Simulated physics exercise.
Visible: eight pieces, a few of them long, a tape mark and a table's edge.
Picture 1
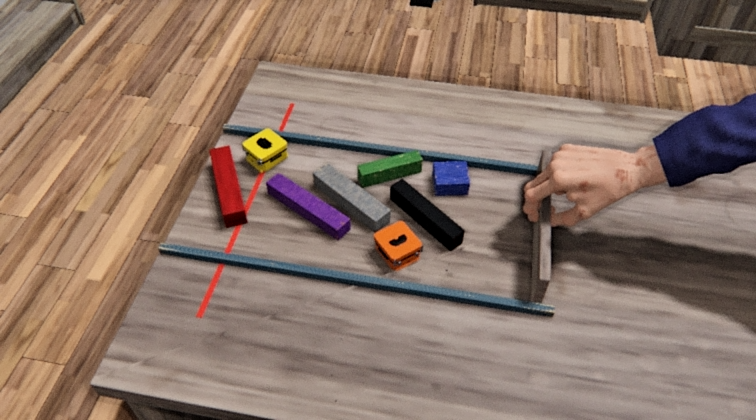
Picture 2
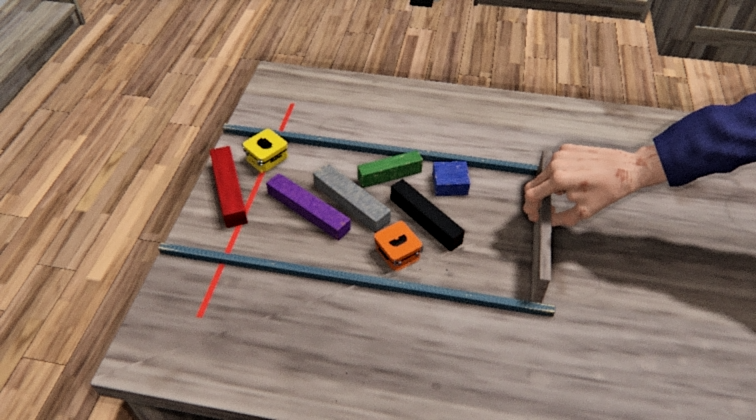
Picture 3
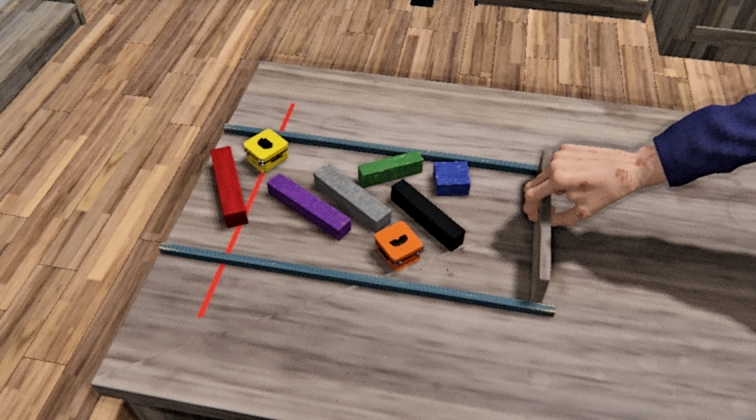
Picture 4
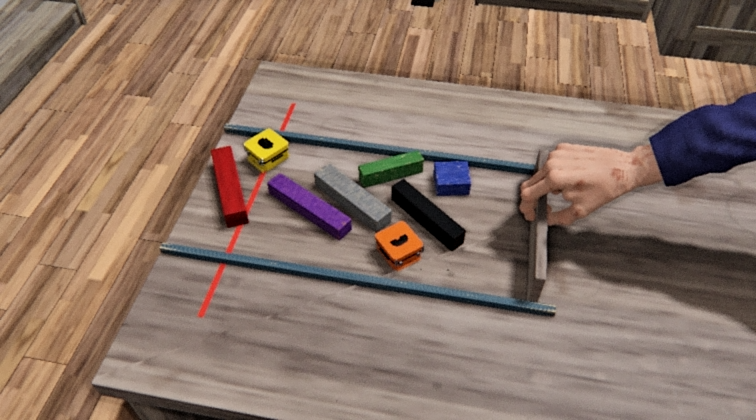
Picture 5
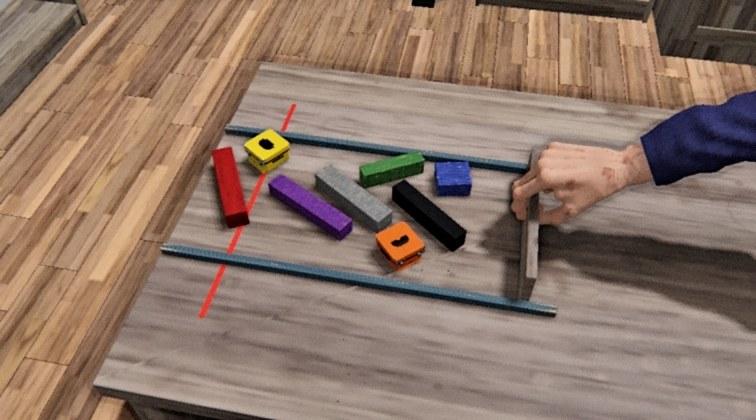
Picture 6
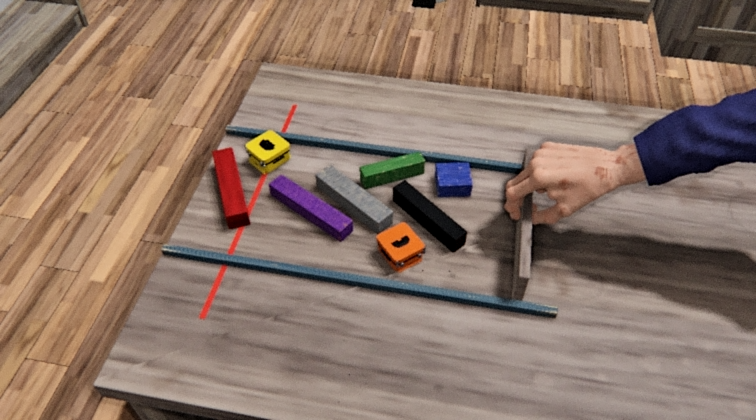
Hand shifting an upright board slightly left on a wooden table, while eight colourful pieces lie still between two blue strips.
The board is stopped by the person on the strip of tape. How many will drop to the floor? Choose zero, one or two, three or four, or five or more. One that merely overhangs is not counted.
Three or four.
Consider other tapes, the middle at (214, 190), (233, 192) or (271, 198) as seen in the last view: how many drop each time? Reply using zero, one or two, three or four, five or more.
Falls: 5 or more; five or more; either one or two.
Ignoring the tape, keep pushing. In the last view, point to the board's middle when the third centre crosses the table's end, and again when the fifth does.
Roughly (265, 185) and then roughly (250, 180).
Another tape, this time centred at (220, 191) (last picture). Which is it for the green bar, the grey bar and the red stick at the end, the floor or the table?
What happens: The green bar goes down, the grey bar goes down, the red stick goes down.
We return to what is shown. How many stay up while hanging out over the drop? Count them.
It would come to 2.
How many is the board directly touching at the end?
The count comes out at 3.
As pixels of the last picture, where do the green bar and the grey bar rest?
Look around (220, 150) for the first and around (196, 190) for the second.
Early on, none off yet; red stick at rest near (231, 187); yellow case at rest near (269, 153); purple bar at rest near (310, 207).
A while later, none off yet; red stick travelled a little near (212, 189); yellow case moving near (263, 150); purple bar travelled a little near (252, 205).
Finally, the number that fall off is three or four; lost, purple bar, yellow case and red stick.
